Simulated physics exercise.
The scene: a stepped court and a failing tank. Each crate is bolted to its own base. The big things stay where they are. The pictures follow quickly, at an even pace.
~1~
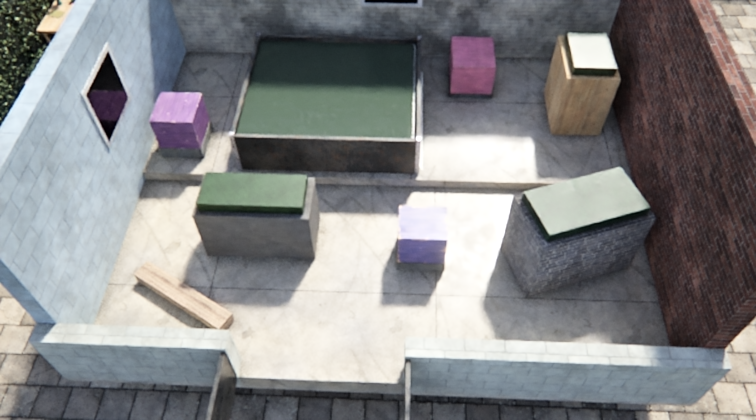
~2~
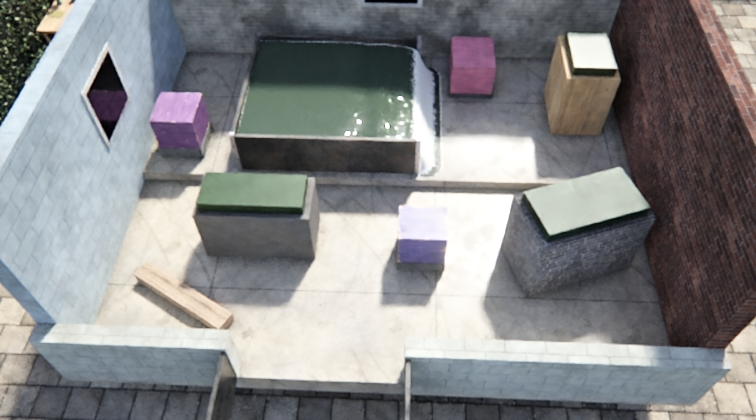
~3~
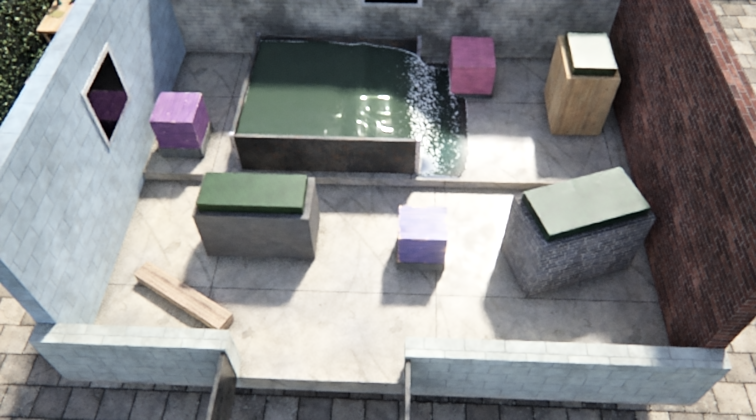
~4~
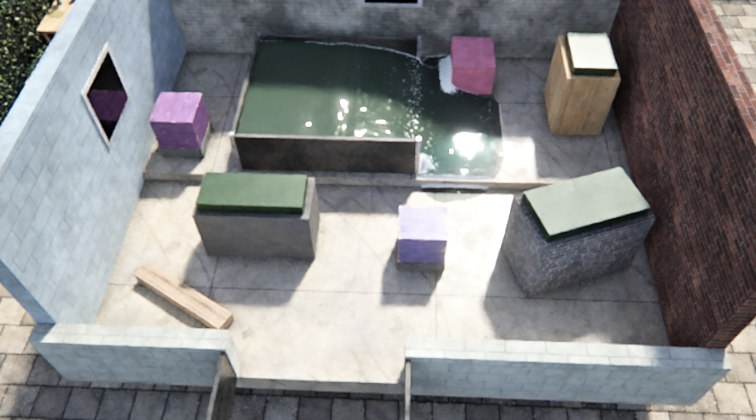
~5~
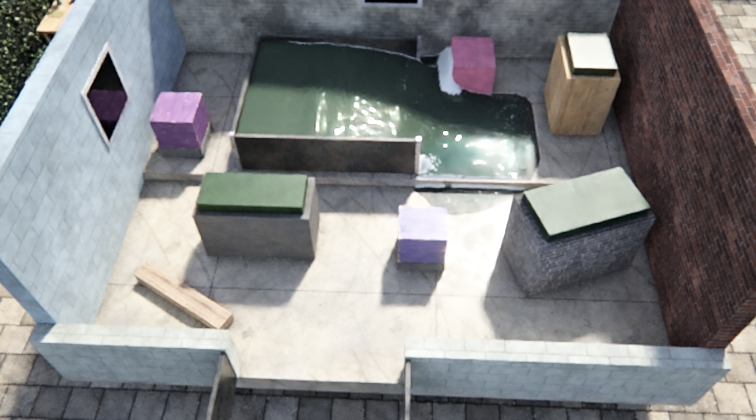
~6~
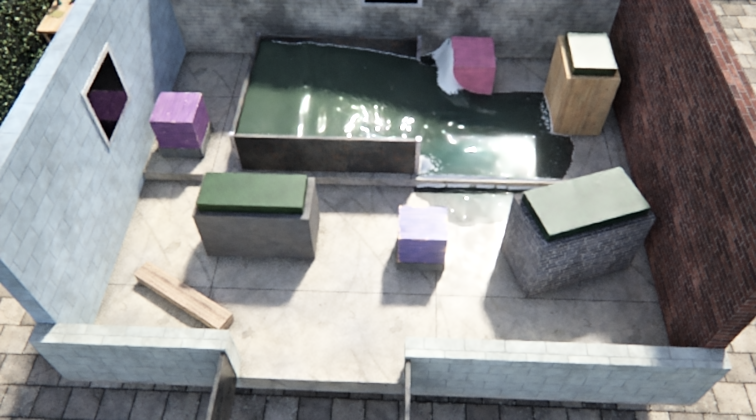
We see a walled court with a tank of dark green water, coloured cubes and stone blocks; water pours from the tank's right side, spreads rightward across the upper paving, and surges around the pink cube.
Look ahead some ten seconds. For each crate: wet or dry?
In the end: The blue crate is wetted; the pink crate is wetted; the purple crate escapes dry.
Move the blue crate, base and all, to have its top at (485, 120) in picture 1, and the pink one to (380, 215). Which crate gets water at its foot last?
Last comes the purple one.
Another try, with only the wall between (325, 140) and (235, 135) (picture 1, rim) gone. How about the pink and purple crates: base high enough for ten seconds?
The pink one is safe, the purple one remains dry.
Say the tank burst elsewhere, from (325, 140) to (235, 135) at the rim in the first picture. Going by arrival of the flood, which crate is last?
Last comes the pink crate.
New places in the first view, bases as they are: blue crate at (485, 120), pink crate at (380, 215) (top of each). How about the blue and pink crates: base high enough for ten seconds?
Then: Blue is topped, pink is soaked.
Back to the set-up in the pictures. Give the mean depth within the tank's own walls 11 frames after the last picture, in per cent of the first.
Close to 46 %.
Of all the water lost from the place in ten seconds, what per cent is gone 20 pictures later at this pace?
Close to 0 %.
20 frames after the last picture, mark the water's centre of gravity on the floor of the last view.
Close to (462, 145).
A moment on, water covers 30 % of the floor; the blue crate water round its plinth, the pink crate water round its plinth, the purple crate not reached.
Next, water covers 40 % of the floor; the blue crate water round its plinth, the pink crate water round its plinth, the purple crate not reached.
Then, water covers 55 % of the floor; the blue crate water round its plinth, the pink crate water round its plinth, the purple crate water round its plinth.
Later, water covers 90 % of the floor; the blue crate water round its plinth, the pink crate water round its plinth, the purple crate water round its plinth.
In the end, water covers 95 % of the floor; the blue crate was topped, the pink crate was topped, the purple crate stayed above the water.
